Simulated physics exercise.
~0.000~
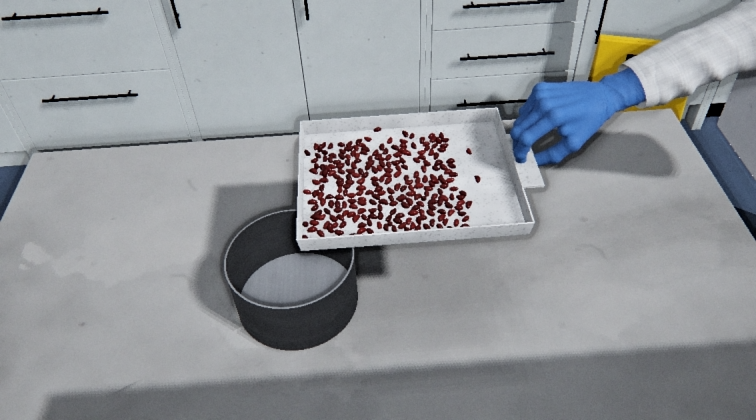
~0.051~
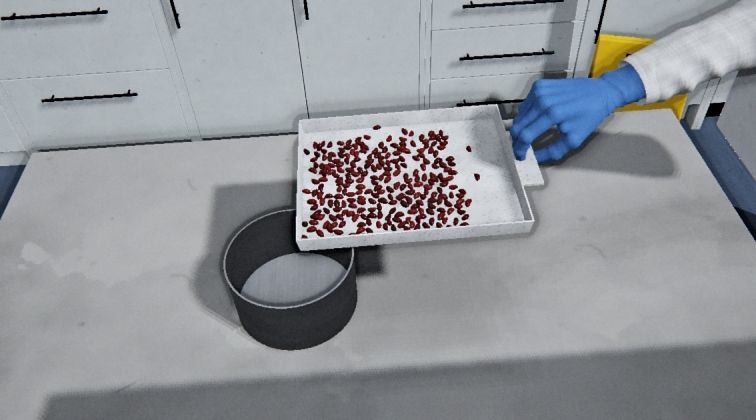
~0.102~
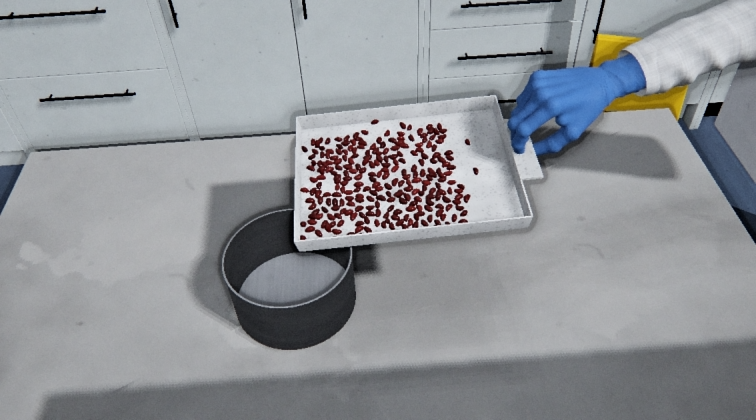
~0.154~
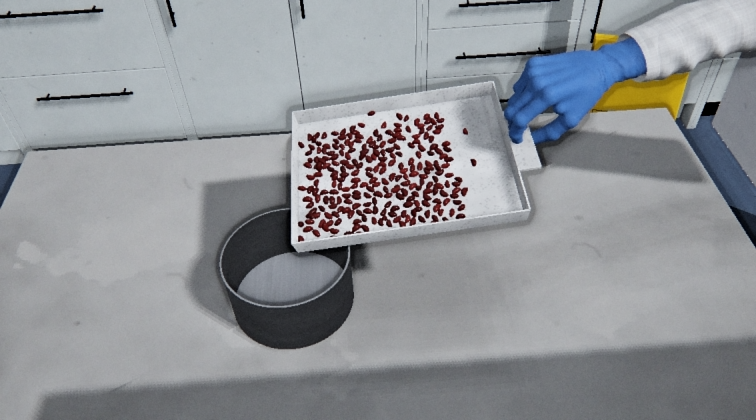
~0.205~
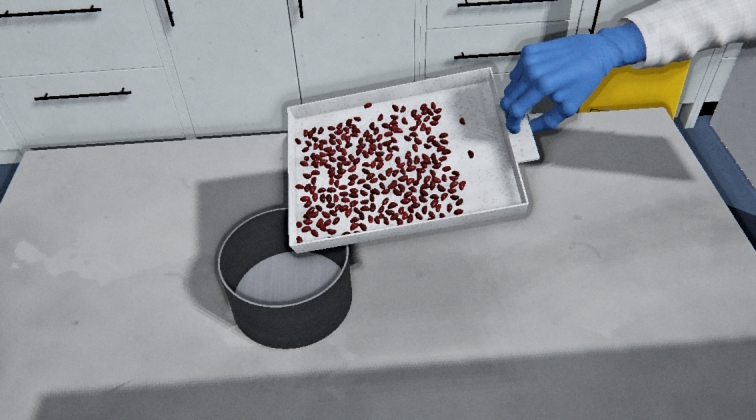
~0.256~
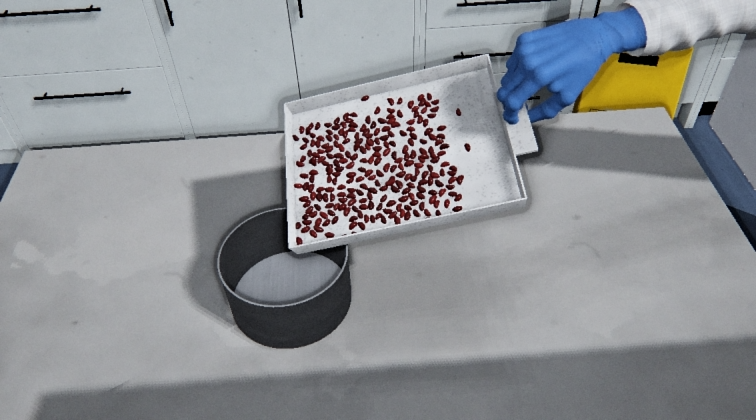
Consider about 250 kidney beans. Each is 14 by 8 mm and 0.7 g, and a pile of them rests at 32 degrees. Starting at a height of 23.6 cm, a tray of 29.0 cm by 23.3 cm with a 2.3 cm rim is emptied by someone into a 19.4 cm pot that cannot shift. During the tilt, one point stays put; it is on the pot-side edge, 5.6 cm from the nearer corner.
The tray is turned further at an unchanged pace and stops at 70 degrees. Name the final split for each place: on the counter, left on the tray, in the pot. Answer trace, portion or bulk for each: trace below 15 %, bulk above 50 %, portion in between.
Counter: Bulk. Left on the tray: Portion. Pot: Trace.
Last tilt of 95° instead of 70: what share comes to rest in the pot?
Roughly 5 %.
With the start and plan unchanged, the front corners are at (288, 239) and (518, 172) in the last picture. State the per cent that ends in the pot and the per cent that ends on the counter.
Pot: 30, counter: 15.
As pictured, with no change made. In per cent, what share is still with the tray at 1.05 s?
Close to 65 in a hundred parts of the load.
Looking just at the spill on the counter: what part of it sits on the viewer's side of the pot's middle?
Estimate: Close to 100 per cent of the pieces.
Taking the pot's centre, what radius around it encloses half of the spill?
18 cm.
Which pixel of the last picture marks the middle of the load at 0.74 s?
Close to pixel (323, 189).
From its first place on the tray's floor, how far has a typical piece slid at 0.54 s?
Roughly 3 cm.
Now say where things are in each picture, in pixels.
In the first frame, tray tilt 0 degrees, front corners at (300, 238) and (531, 221); middle of the pieces at (388, 180); pot at (289, 255).
In the second frame, tray tilt 1 degrees, front corners at (299, 238) and (531, 219); middle of the pieces at (388, 179).
In the third frame, tray tilt 4 degrees, front corners at (297, 239) and (530, 215), lowest corner left front; middle of the pieces at (386, 176).
In the fourth frame, tray tilt 8 degrees, front corners at (294, 241) and (527, 208), lowest corner left front; middle of the pieces at (383, 170).
In the fifth frame, tray tilt 13 degrees, front corners at (292, 243) and (525, 202), lowest corner left front; middle of the pieces at (370, 176).
In the sixth frame, tray tilt 18 degrees, front corners at (291, 245) and (523, 197), lowest corner left front; middle of the pieces at (368, 173); pot at (283, 254). The tray's pace is about 90 degrees a second.
After 0.54 s, tilt 43 degrees; the tray holds 100 %, the pot 0 %.
After 0.74 s, tilt 61 degrees; the tray holds 100 %, the pot 0 %.
After 1.05 s, tilt 70 degrees; the tray holds 65 %, the pot 0 %.
In the end, at 2.6 s, counter 65 %, tray 25 %, pot 5 %.
